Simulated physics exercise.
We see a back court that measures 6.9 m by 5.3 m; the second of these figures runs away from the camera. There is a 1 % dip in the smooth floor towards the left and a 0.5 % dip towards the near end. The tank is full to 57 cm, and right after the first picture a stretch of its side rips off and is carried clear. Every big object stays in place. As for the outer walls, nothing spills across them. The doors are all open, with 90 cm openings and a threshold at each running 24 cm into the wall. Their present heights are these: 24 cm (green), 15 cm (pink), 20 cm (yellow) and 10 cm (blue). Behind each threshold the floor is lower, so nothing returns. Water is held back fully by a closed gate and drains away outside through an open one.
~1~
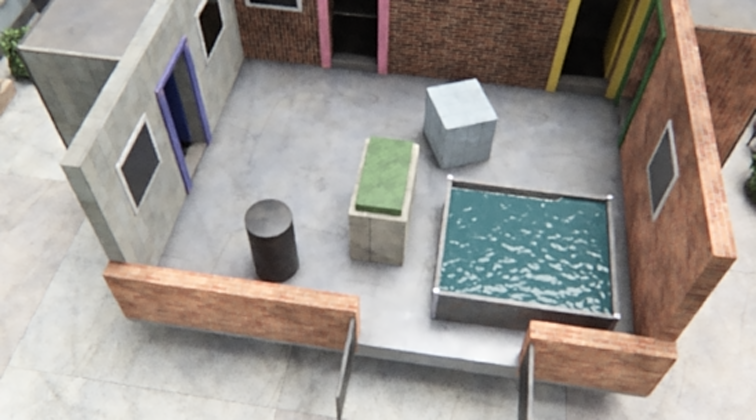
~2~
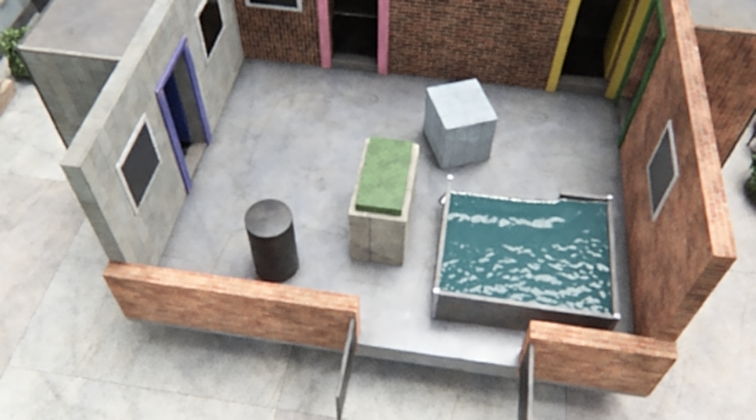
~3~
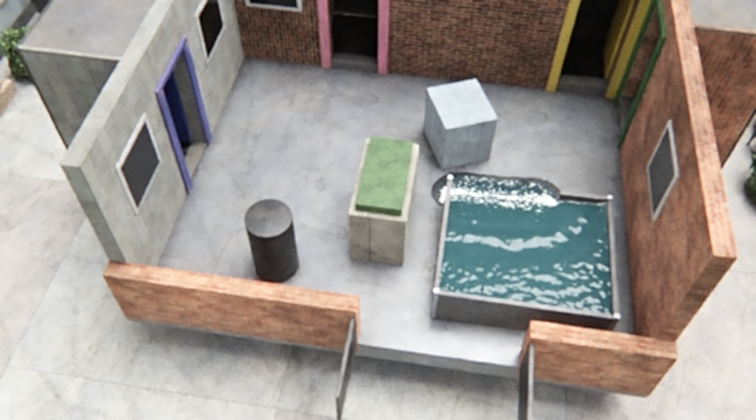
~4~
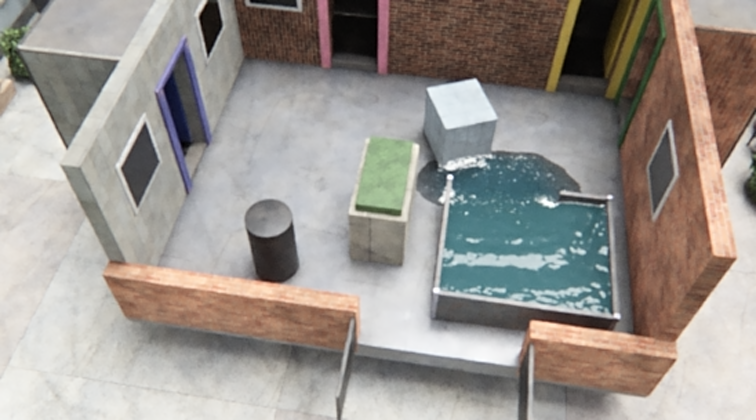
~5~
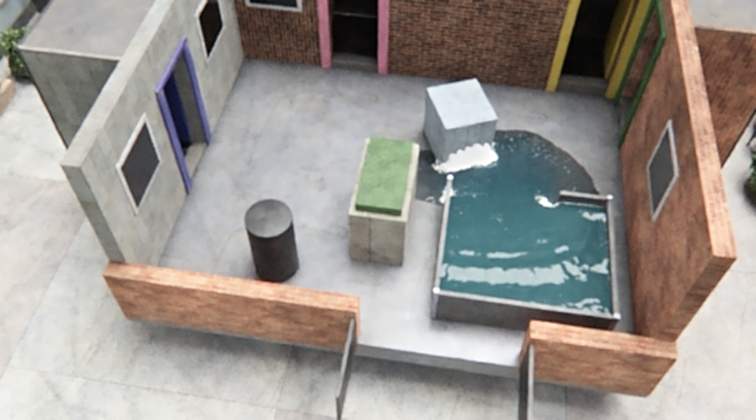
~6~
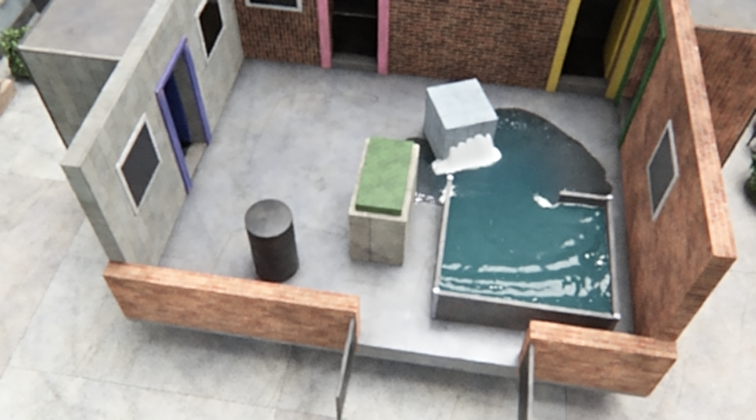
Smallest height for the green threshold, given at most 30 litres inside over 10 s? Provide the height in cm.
About 21 cm.
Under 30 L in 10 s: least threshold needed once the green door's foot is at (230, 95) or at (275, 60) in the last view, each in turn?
First place around 12.0 cm, second around 10.5 cm.
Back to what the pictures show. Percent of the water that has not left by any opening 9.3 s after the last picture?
Water still present: Approx. 94 %.
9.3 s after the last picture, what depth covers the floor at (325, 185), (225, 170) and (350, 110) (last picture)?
Respectively 2 cm, 10 cm and 6 cm.
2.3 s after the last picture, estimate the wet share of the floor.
I'd estimate about 65 percent.
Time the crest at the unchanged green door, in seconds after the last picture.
Around 1.6 seconds.
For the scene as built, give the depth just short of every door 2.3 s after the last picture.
Depths in cm: Green 26, pink 3, yellow 27, blue 13.
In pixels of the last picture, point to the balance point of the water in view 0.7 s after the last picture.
It lies near (509, 228) in the last picture.
Then, 0.7 s after the last picture water covers 30 % of the floor, deepest (48 cm) near (465, 165); 3 cm at the green door, 0 litres in over its 24 cm threshold.
Then, 2.3 s after the last picture water covers 65 % of the floor, deepest (28 cm) near (604, 98); 26 cm at the green door, 12 litres in over its 24 cm threshold.
Then, 9.3 s after the last picture water covers 95 % of the floor, deepest (20 cm) near (145, 297); 5 cm at the green door, 15 litres in over its 24 cm threshold.
At the green door as built, the water peaked near 30 cm, 1.5 s after the last picture.
Run again over the same 10 s with other heights there, 48 litres in over 18.5 cm, 11 litres over 25 cm. The limit of 30 litres is kept from about 21 cm up.
